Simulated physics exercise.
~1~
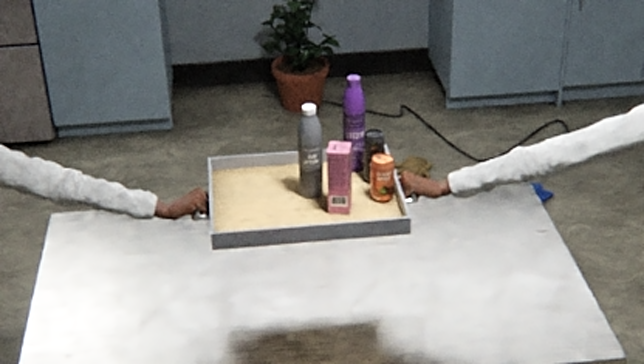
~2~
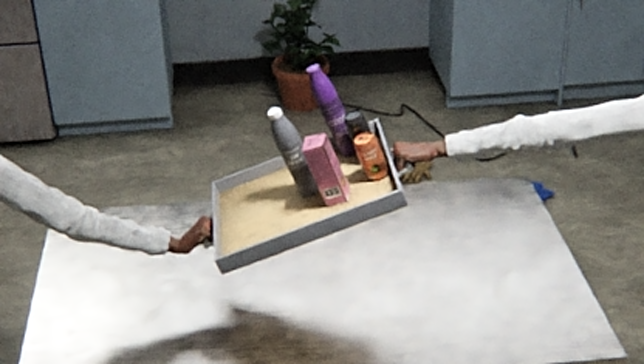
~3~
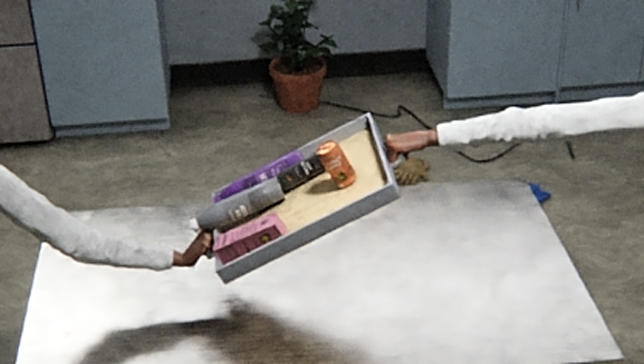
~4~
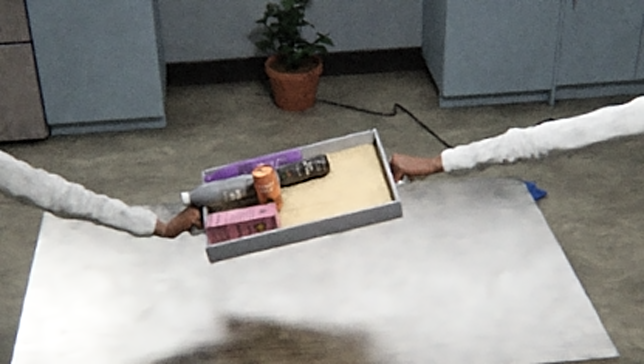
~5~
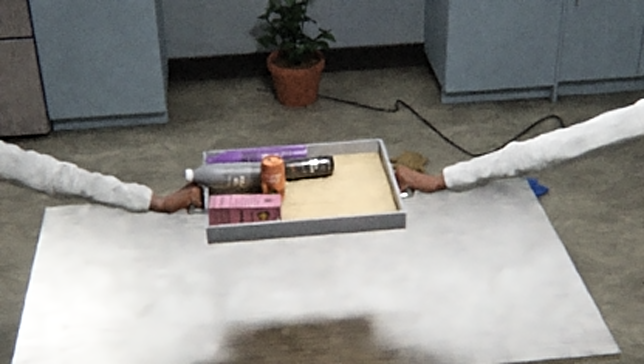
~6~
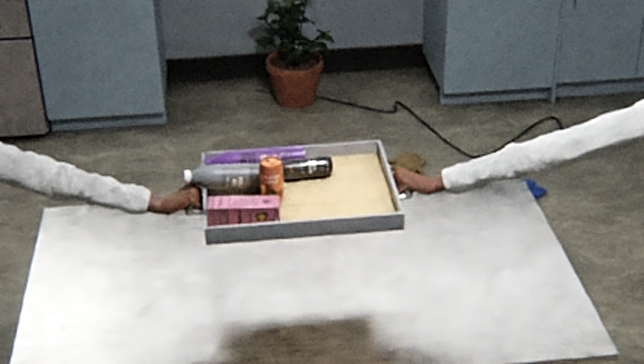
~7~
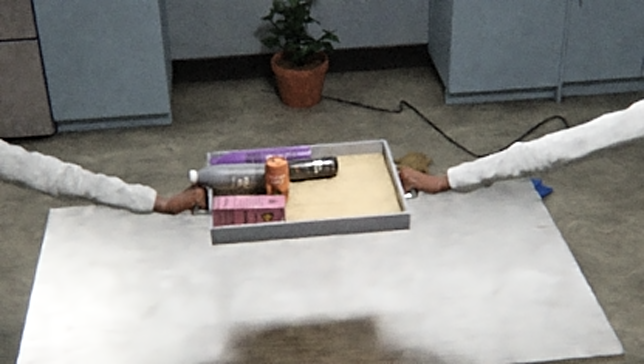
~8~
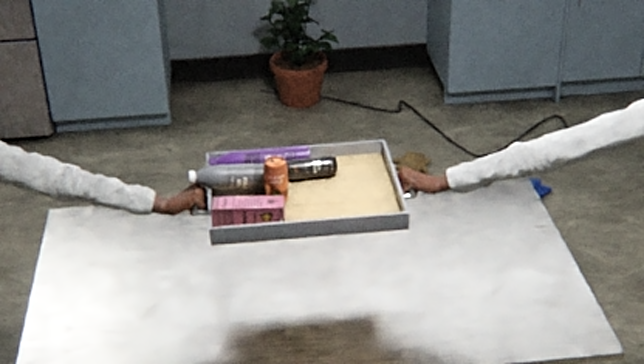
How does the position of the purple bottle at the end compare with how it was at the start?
At the start the purple bottle stands upright on the tray, and at the end it lies on its side along the back of the tray, towards the left.
